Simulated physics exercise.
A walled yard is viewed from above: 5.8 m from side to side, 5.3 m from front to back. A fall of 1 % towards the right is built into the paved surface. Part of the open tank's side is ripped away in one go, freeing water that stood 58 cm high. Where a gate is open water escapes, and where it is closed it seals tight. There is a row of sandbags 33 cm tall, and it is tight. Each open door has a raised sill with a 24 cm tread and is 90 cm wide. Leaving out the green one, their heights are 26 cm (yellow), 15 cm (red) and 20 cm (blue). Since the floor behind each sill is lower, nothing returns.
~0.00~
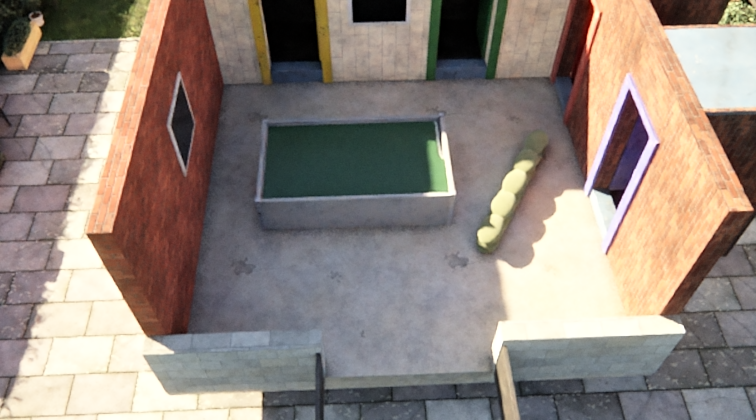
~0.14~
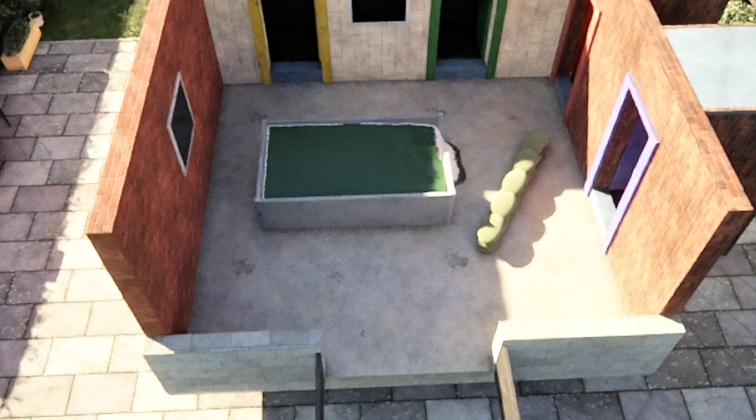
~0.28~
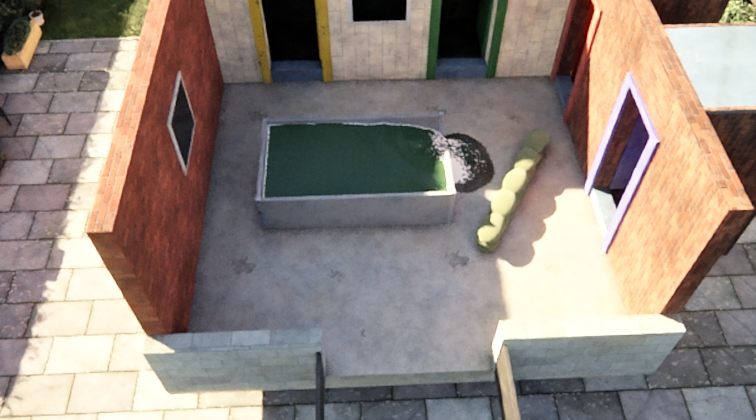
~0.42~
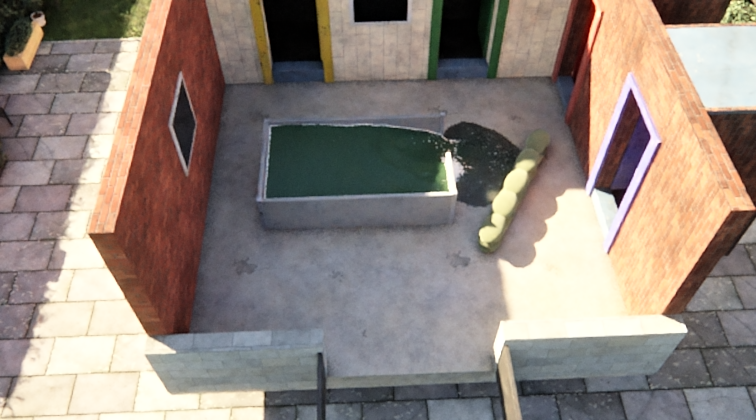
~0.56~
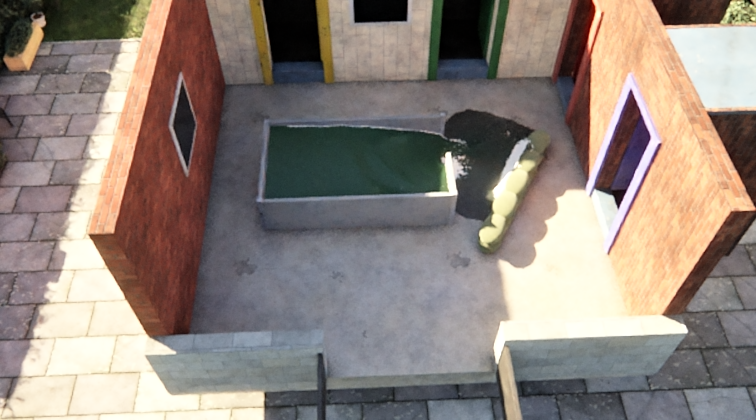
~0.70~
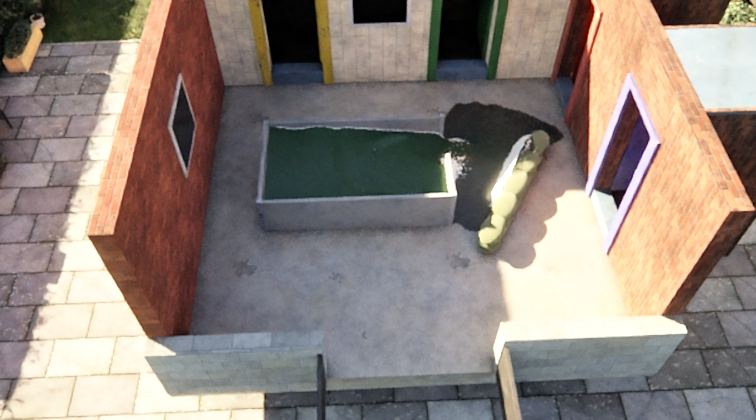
An open tank's right side breaks, and dark water spreads across the floor around the sandbags.
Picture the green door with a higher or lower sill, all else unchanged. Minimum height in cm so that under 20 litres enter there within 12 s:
12 cm.
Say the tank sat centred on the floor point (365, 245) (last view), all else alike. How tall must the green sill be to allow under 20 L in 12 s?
New minimum height: Approx. 19 cm.
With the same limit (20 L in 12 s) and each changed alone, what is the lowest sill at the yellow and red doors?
Some 6.0 cm for yellow, some 28 cm for red.
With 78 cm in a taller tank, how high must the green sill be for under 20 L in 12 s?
15 cm.
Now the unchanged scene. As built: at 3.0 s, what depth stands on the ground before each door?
Yellow door 0 cm, green door 12 cm, red door 31 cm, blue door 3 cm.
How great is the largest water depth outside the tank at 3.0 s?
Up to some 32 centimetres, I'd say.
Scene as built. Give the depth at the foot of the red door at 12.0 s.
Depth: Near 11.5 cm.
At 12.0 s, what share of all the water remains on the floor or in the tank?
Roughly 82 percent of the water remains.
After 1.4 s water covers 15 % of the floor, deepest (39 cm) near (513, 173); it has not reached the green door.
After 3.0 s water covers 35 % of the floor, deepest (32 cm) near (555, 86); 12 cm at the green door, 0 litres in over its 24 cm sill.
After 12.0 s water covers 95 % of the floor, deepest (12 cm) near (561, 107); 7 cm at the green door, 0 litres in over its 24 cm sill.
At the green door as built, the water arrived by 1.5 s and peaked near 14 cm at 3.8 s.
Run again over the same 12 s with other heights there, 41 litres in over 9.5 cm, 13 litres over 13 cm. The limit of 20 litres is kept from about 12 cm up.
